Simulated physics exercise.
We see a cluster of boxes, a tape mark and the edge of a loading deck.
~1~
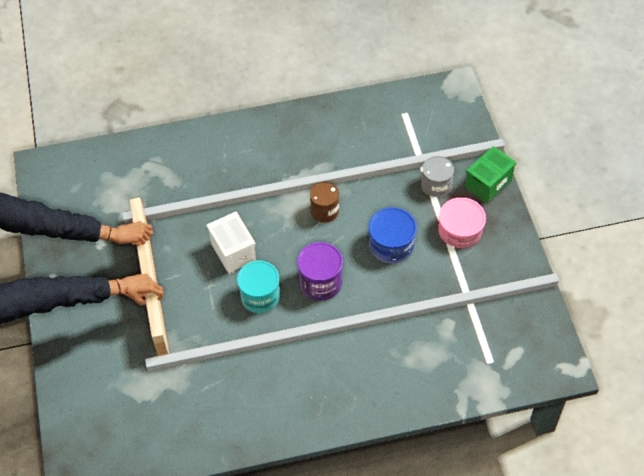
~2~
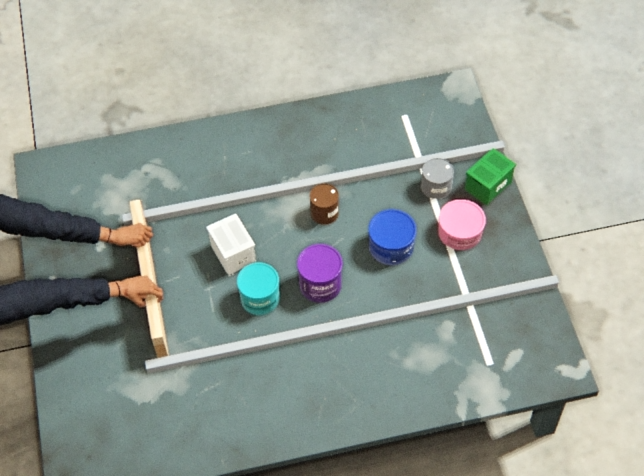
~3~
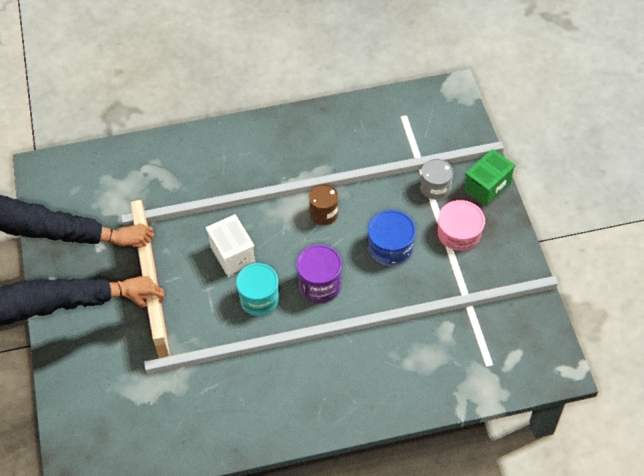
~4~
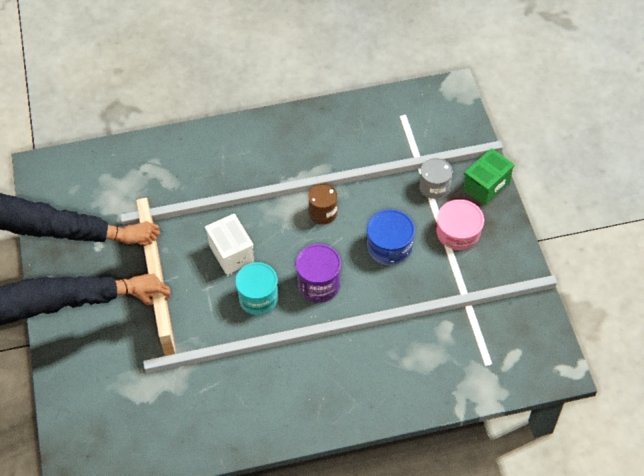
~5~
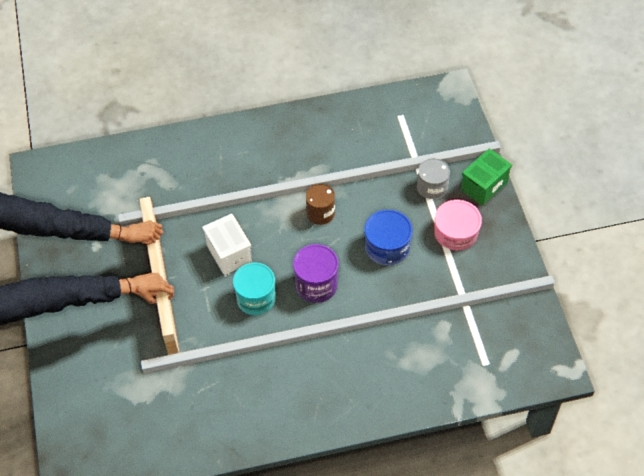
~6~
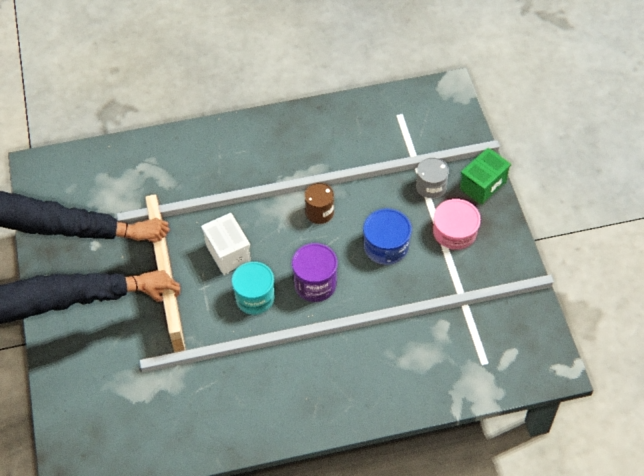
Two dark-sleeved arms reach in from the left, their hands on an upright wooden plank between two pale rails on a worn grey-green table, seen from above at a slant. Ahead of it sit a white box, turquoise, purple and blue pails, a brown canister, and, near a white tape line, a grey canister, pink pail and green box. The hands slide the plank slightly right, touching nothing, as the view drifts faintly.
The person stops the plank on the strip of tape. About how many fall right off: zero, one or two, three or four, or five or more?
The number that fall off is one or two.
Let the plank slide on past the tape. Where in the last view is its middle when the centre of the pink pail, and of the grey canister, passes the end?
Its middle is around (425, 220) and around (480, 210).
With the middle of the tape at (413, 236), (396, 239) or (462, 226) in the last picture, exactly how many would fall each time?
Try by try, 0, 0 and 2.
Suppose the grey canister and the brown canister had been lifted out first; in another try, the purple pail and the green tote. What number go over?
The counts: 1 and 1.
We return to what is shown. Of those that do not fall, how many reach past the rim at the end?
The number is 1.
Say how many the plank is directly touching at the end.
3 of them.
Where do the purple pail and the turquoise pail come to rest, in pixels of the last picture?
About (513, 252), and the other about (471, 252).
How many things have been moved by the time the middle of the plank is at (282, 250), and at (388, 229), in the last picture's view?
The counts are 3 and 6.
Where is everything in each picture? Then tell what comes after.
In the first frame, green tote (490, 176); pink pail (461, 223); grey canister (437, 177); plank (149, 276); tape (445, 229).
In the second frame, pink pail (461, 225); brown canister (324, 204).
In the third frame, grey canister (437, 179); white tote (231, 246).
In the fourth frame, green tote (488, 178); purple pail (319, 274).
In the fifth frame, pink pail (457, 226); turquoise pail (255, 290).
In the sixth frame, green tote (485, 177); pink pail (456, 225); grey canister (432, 178); plank (165, 273); tape (439, 230).
Soon after, none off yet; green tote at rest near (485, 177); pink pail at rest near (456, 225); grey canister at rest near (432, 178).
In the end, the number that fall off is one or two; gone, pink pail.
